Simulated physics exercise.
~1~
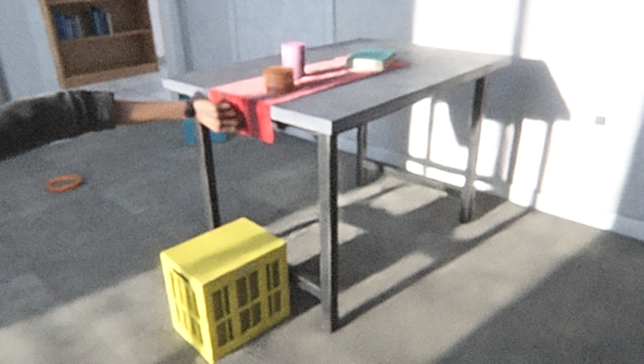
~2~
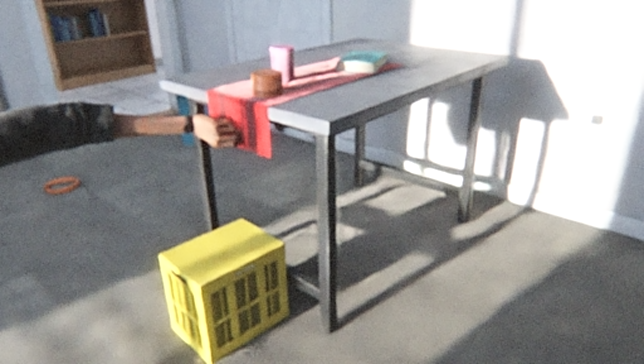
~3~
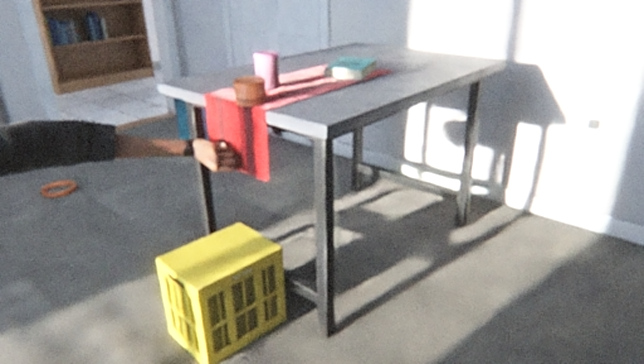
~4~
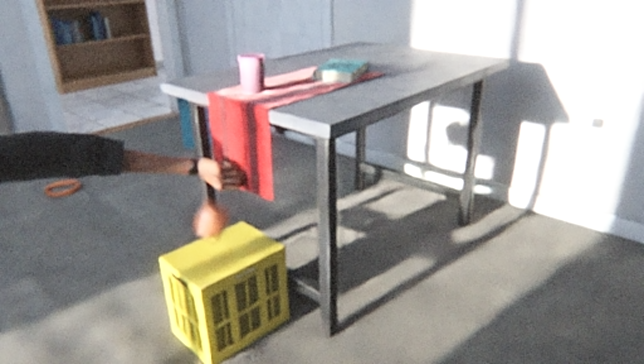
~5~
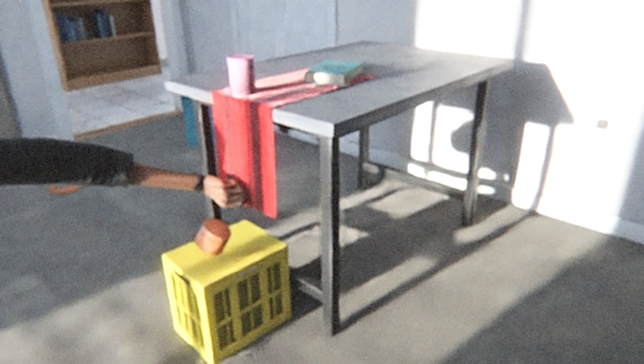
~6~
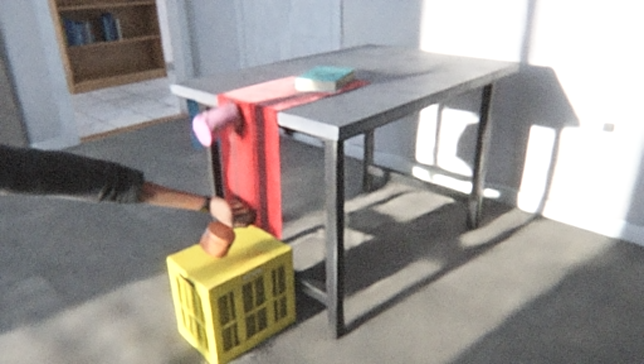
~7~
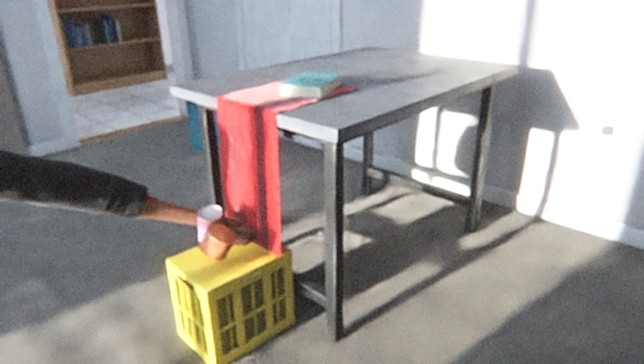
The clip opens on a grey table where a red cloth holds a pink tin, an orange tub and a turquoise book, while an arm reaches in from the left to grip the cloth's hanging end. The hand draws the cloth down toward a yellow crate on the floor, and the objects ride toward the edge. The orange tub goes over first and drops onto the crate. As the pull continues, the pink tin tips over the edge and falls too. At the end the cloth's hem reaches the crate, the tin and tub are down beside the hand, and the book remains on the table.
